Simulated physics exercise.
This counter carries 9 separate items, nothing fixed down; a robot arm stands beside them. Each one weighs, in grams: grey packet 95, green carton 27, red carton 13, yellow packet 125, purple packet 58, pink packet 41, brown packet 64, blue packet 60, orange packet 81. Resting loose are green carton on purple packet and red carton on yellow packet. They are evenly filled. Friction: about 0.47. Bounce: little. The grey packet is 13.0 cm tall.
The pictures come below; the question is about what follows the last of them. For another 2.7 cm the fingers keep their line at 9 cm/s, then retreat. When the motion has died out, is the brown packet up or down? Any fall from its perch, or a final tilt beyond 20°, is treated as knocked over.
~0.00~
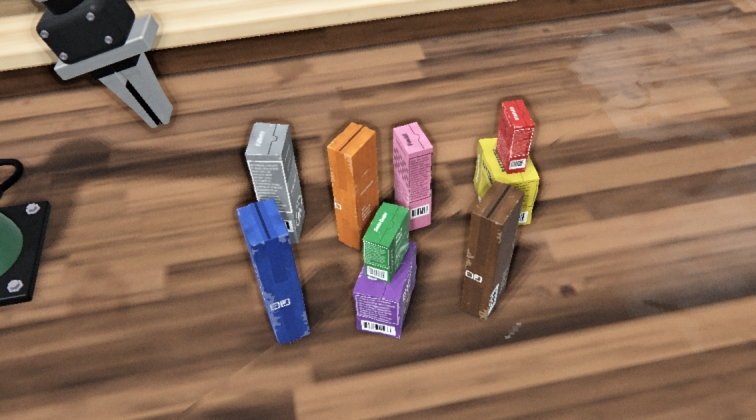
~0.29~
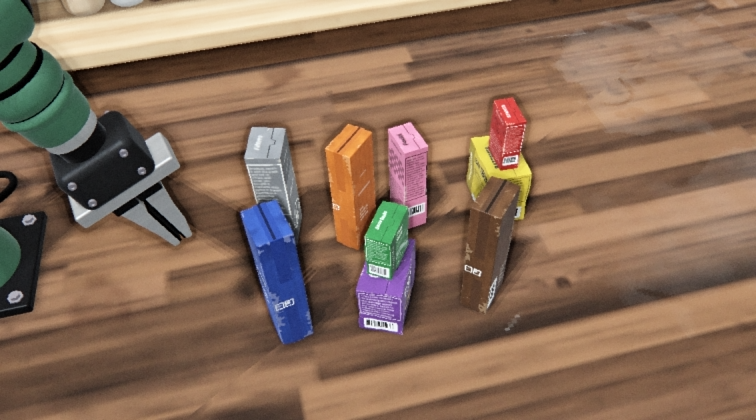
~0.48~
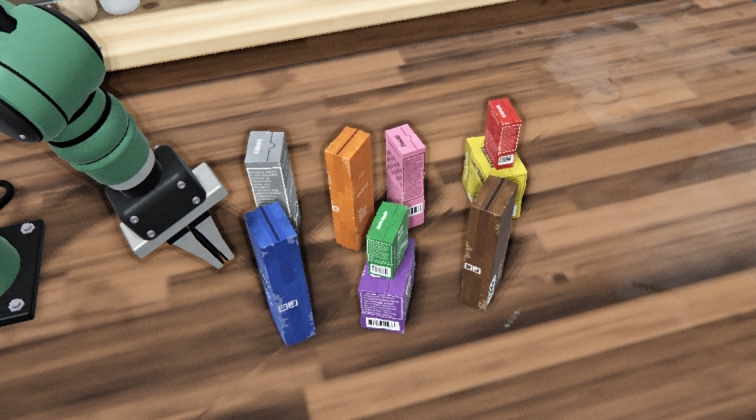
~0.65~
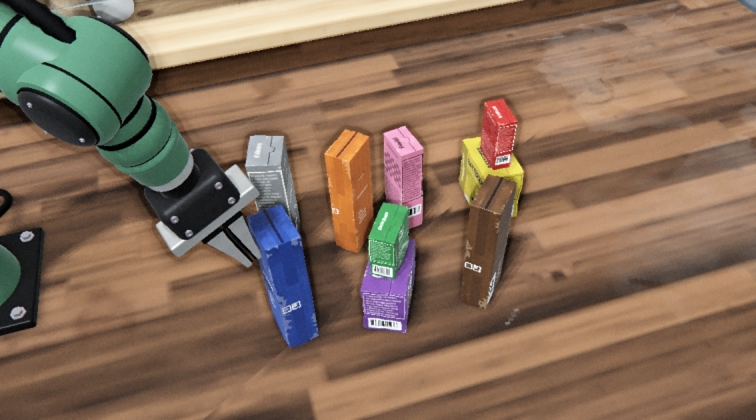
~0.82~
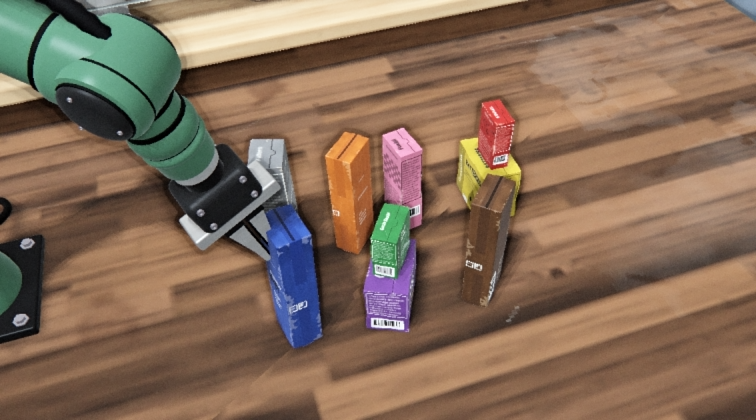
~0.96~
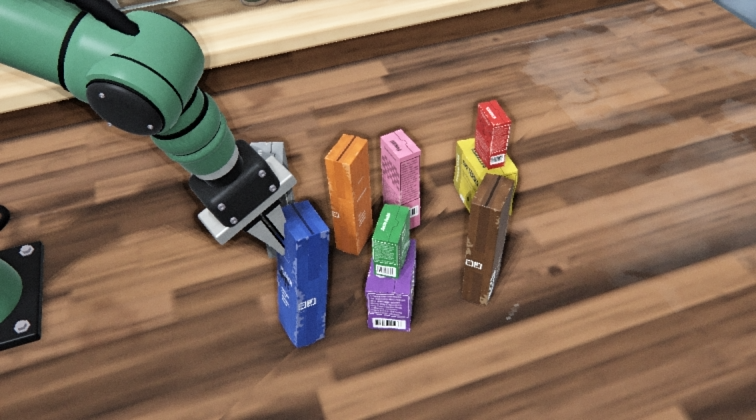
At the end the brown packet is erect.
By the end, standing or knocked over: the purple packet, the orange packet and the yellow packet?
The purple packet stays on its base, the orange packet stays on its base and the yellow packet stays on its base.
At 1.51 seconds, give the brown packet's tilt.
Roughly 0 degrees.
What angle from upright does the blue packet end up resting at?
Roughly 50 degrees from upright.
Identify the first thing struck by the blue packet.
It is the green carton.
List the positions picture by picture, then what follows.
In the first picture, has the fingertips at (147, 87); blue packet (277, 277) standing straight; brown packet (490, 255).
In the second picture, has the fingertips at (165, 207); blue packet (280, 278) standing straight; grey packet (276, 190), green carton (387, 240).
In the third picture, has the fingertips at (209, 232); blue packet (283, 279) standing straight; red carton (501, 135), yellow packet (493, 178).
In the fourth picture, has the fingertips at (239, 232); blue packet (286, 281) standing straight; purple packet (390, 284), pink packet (404, 180).
In the fifth picture, has the fingertips at (259, 226); blue packet (292, 281) 2° off upright; orange packet (352, 196).
In the sixth picture, has the fingertips at (275, 221); blue packet (302, 278) 8° off upright; brown packet (486, 243).
Around 1.21 s, off upright blue packet 20°.
Around 1.51 s, green carton and blue packet touch at 1.27 s; purple packet and blue packet touch at 1.39 s; off upright green carton 92°, blue packet 53°.
Around 1.96 s, green carton and brown packet touch at 1.51 s; off upright green carton 180°, blue packet 55°.
At rest, past 20° or fallen, blue packet and green carton. Standing, grey packet, orange packet, pink packet, yellow packet, purple packet, brown packet and red carton.
